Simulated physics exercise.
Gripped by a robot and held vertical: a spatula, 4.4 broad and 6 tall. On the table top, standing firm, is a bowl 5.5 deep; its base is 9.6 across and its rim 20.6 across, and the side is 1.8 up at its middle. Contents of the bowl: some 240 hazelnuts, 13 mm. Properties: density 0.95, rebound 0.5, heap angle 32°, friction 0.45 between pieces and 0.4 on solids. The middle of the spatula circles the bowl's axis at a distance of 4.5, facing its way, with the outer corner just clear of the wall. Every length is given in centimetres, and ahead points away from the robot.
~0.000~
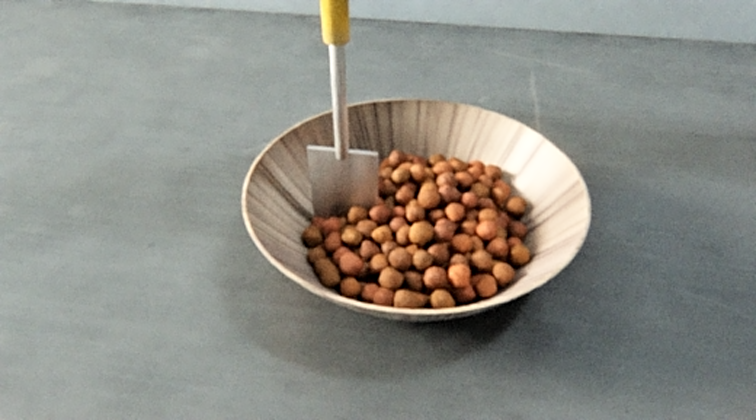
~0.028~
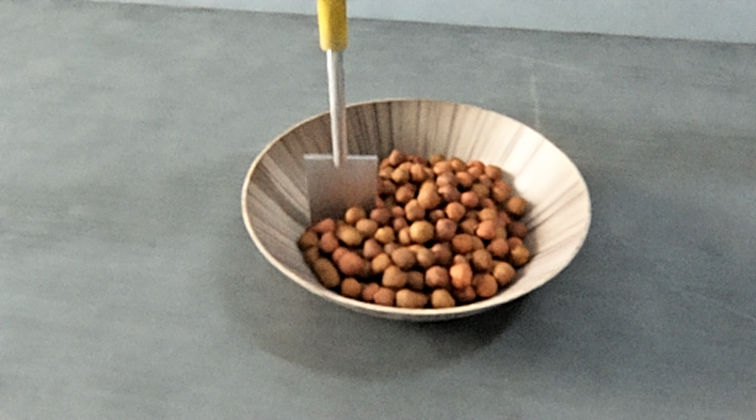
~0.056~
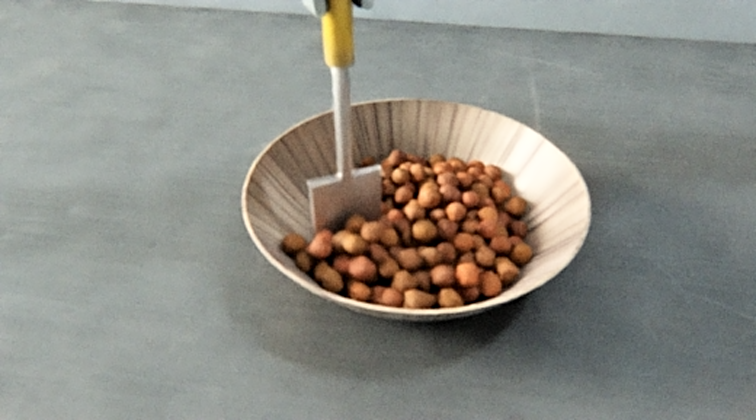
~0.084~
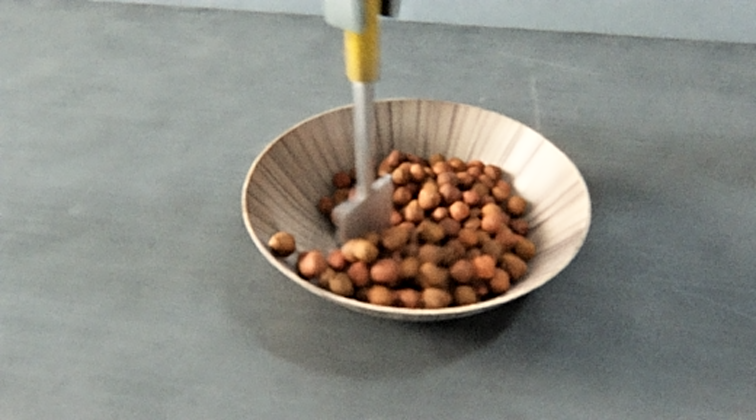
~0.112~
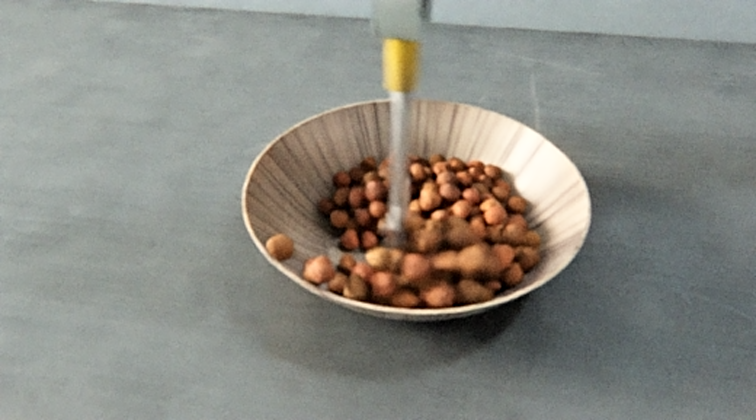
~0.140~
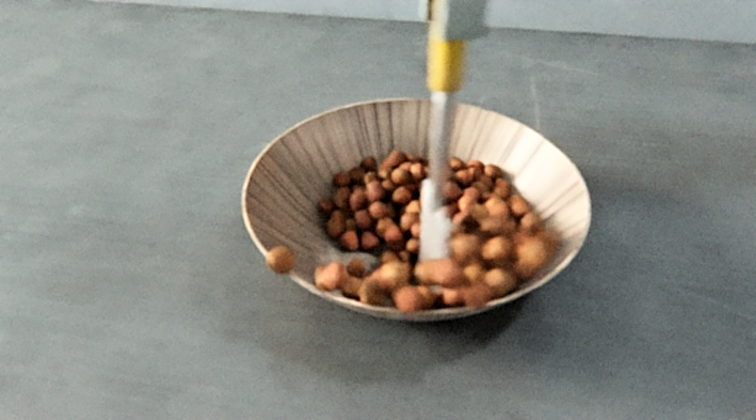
Yellow-handled metal spatula held upright by a robot sweeping through hazelnuts in a striped bowl, curving toward the viewer and rightward.
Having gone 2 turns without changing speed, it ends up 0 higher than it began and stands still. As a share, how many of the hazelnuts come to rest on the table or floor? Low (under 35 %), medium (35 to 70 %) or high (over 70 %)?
Medium - 35 to 70 %.
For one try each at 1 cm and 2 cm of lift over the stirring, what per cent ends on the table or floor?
Roughly 40 and 35 per cent.
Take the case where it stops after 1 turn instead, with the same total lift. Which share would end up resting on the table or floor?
Estimate: About 35 percent.
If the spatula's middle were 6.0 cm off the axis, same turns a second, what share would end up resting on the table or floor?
In that case roughly 40 per cent.
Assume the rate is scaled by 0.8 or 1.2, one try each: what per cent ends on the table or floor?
Around 35 percent for the first try and 55 percent for the second.
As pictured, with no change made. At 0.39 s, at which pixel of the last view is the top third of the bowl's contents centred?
Roughly at (316, 168).
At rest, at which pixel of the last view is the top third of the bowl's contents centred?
Close to (381, 263).
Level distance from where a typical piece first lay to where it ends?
13 cm.
After 0.39 s, 348° round, highest piece 9 above the table; 172 in the bowl, 42 on the table or floor, 27 in flight or on the tool.
After 0.64 s, 223° round, highest piece 8 above the table; 141 in the bowl, 93 on the table or floor, 7 in flight or on the tool.
After 0.97 s, 0° round, highest piece 5 above the table; 122 in the bowl, 119 on the table or floor.
After 1.67 s, 0° round, highest piece 4 above the table; 122 in the bowl, 119 on the table or floor.
In the end, 122 in the bowl, 119 on the table or floor. That is 49 % on the table or floor.
